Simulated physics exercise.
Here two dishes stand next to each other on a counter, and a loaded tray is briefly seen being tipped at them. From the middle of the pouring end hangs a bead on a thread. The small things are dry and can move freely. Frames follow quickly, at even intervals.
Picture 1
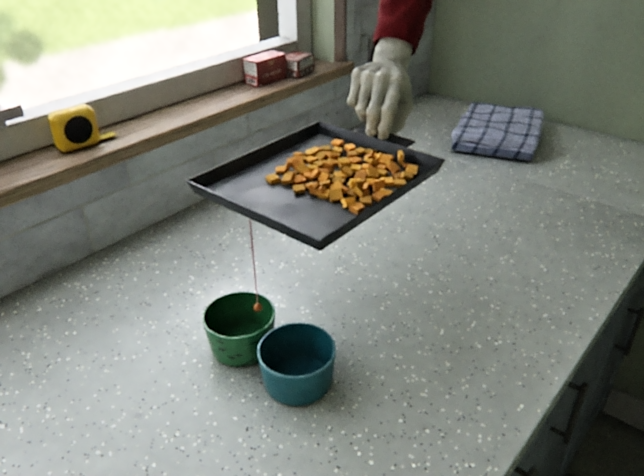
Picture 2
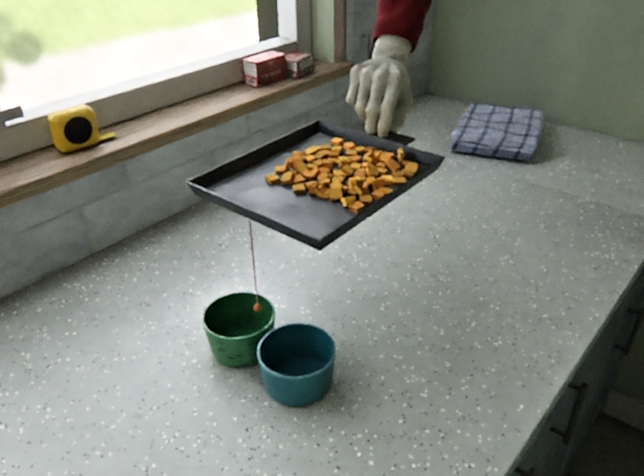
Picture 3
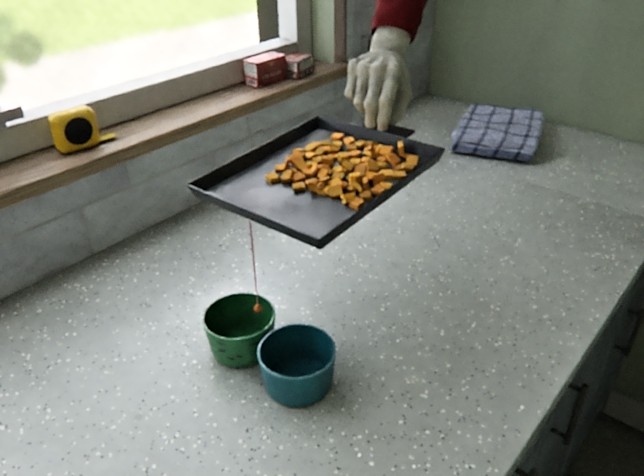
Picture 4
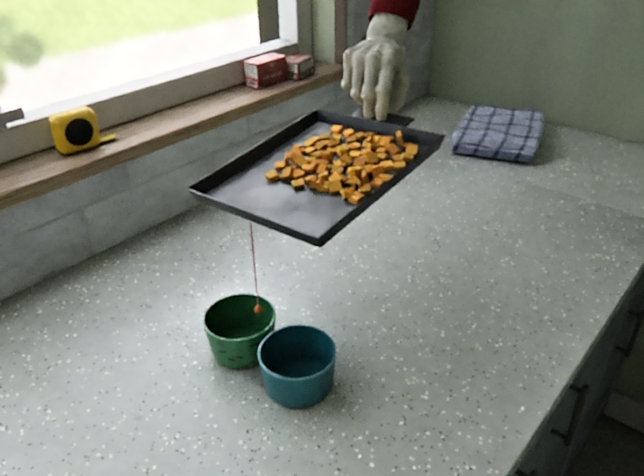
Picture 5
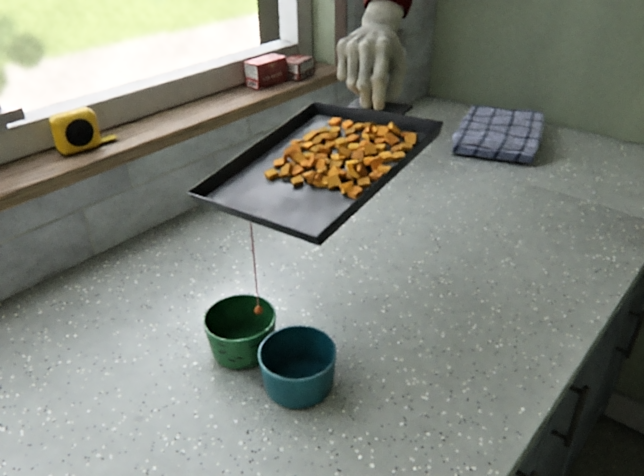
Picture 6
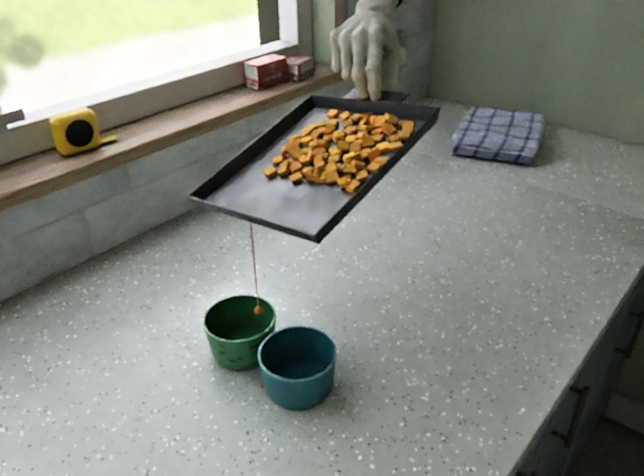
Gloved hand lifting the far end of a dark tray of orange-brown cereal squares above green and blue dishes on a speckled counter.
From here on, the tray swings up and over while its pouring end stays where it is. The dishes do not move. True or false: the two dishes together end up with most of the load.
False.
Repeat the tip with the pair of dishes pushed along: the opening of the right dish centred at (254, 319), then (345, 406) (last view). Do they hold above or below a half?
For the two tries in order: Exceeding half, not as much as half.
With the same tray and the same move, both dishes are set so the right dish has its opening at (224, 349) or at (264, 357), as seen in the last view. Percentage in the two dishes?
You'd end up with around 20 per cent and then around 40 per cent.
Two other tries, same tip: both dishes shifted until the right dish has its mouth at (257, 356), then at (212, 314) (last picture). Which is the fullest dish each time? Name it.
Well, the left-side one at the first spot and the right-side one at the second.
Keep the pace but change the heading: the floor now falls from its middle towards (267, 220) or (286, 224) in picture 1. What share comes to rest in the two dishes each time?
The first try gives close to 50 per cent, the second close to 60 per cent.
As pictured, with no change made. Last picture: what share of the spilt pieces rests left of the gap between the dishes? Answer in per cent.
About 100 percent of the spill.
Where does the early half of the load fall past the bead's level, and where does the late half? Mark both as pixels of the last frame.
(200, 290), then (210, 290).
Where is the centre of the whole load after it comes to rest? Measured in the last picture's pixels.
Around (204, 325), give or take.
Soon after the last picture, tray tipped steeply; most on the tray; a stray few outside both; a small part in the air.
A little later, tray tipped past a quarter turn; a stray few on the tray; about a quarter in the left dish; about half outside both; about a quarter in the air.
Later still, tray tipped past a quarter turn; about a quarter in the left dish; most outside both.
At rest, tray tipped past a quarter turn; none in the right dish; about a quarter in the left dish; most outside both.
